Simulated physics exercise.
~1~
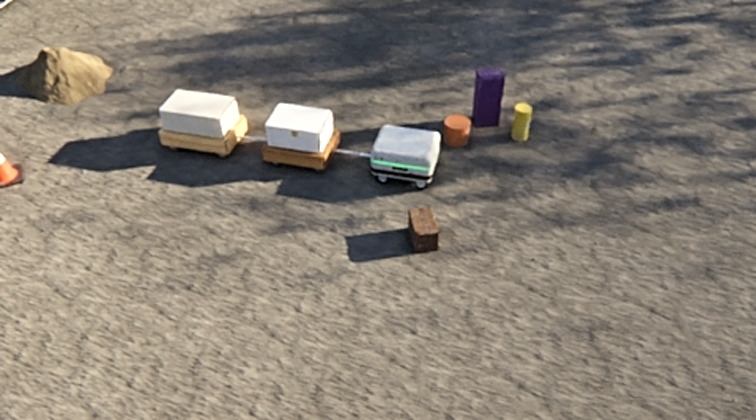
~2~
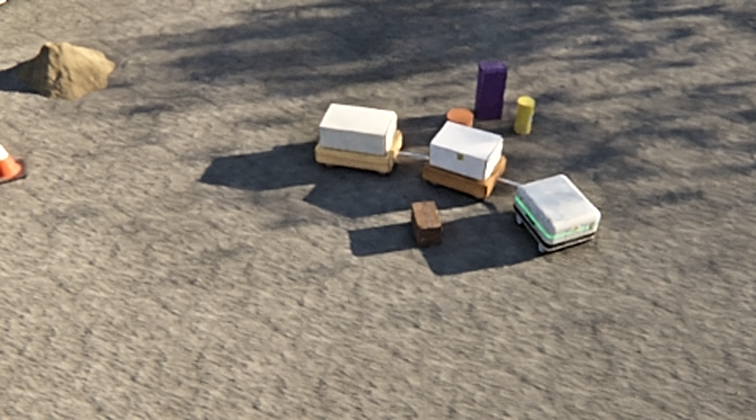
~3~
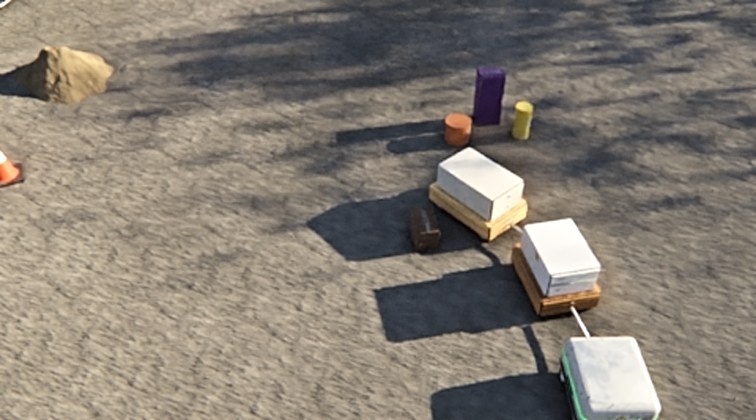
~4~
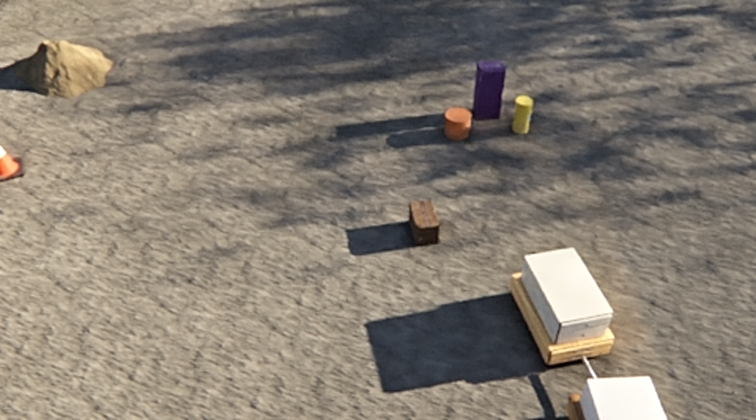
A small tug pulling two box-loaded carts moves right across rough ground, then curves down past a brown box, an orange pail, a purple box and a yellow canister, which all stay put, until the tug is out of view and the carts trail at the lower right.
